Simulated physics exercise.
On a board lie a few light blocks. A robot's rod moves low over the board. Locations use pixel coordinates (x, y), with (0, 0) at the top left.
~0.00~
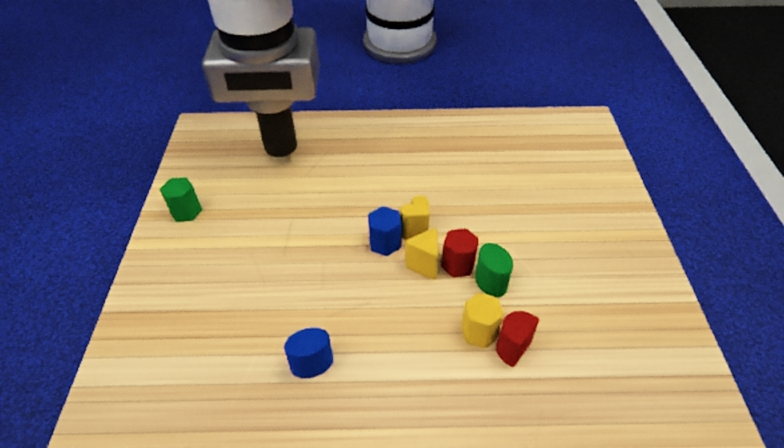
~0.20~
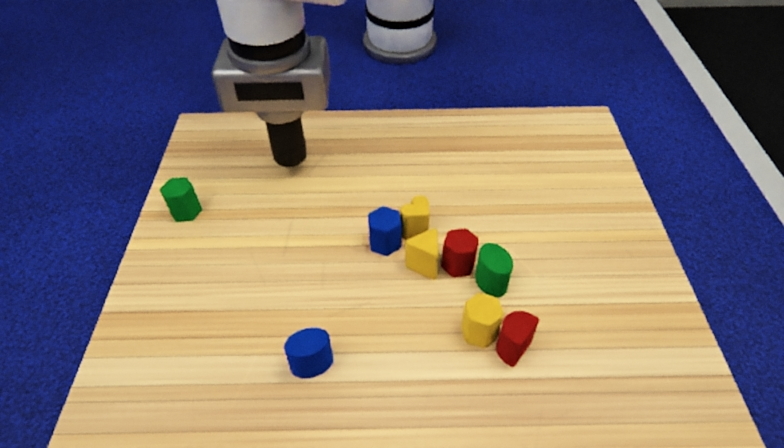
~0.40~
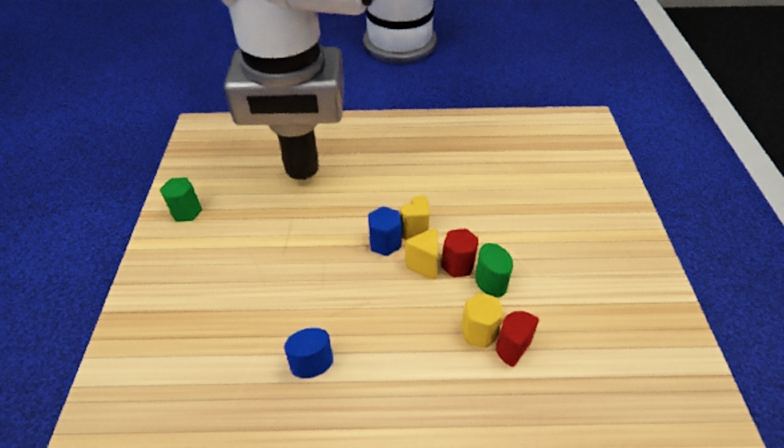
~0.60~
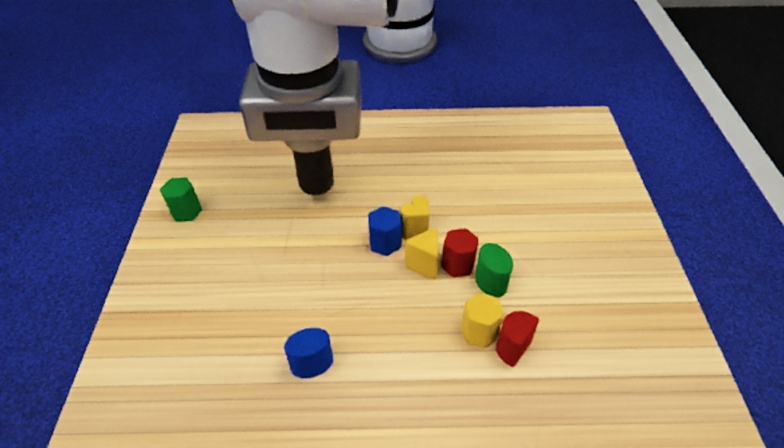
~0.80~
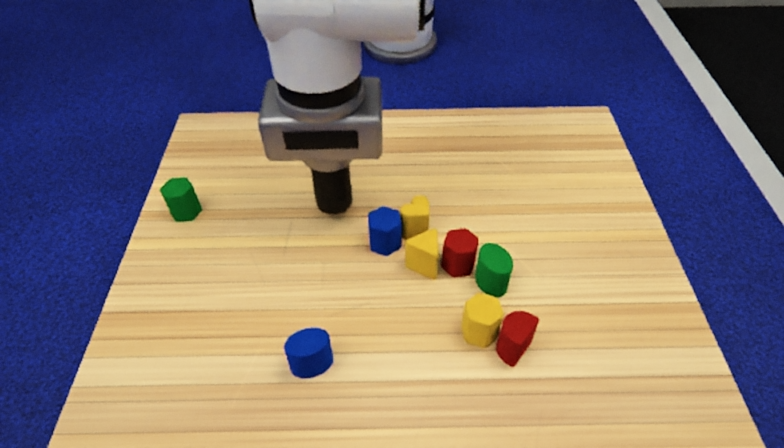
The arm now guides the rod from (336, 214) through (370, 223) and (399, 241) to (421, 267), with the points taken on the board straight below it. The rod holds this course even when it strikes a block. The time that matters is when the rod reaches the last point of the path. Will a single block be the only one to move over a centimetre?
No, that is not how it ends up.
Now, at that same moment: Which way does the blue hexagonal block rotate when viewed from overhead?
From above, it turns clockwise.
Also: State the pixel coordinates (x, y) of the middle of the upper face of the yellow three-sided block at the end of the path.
Its top middle will sit at (451, 267).
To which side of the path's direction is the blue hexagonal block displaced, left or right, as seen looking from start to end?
That block drifts right.
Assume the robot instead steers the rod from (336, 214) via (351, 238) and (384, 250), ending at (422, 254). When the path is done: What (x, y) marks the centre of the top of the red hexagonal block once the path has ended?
About (492, 245).
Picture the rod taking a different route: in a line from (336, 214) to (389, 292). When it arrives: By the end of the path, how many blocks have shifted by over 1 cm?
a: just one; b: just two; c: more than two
Choice a: Just one.
What follows on the original path. One third of the way, rod at (371, 213); blue hexagonal block at (388, 221).
Two thirds of the way, rod at (399, 230); blue hexagonal block at (408, 244), turned 25° clockwise; yellow heart at (429, 209), turned 50° anticlockwise; yellow three-sided block at (435, 250), turned 40° anticlockwise.
At the end, rod at (421, 256); blue hexagonal block at (417, 272), turned 50° clockwise; yellow heart at (433, 212), turned 85° anticlockwise; yellow three-sided block at (451, 267), turned 70° anticlockwise; red hexagonal block in place.
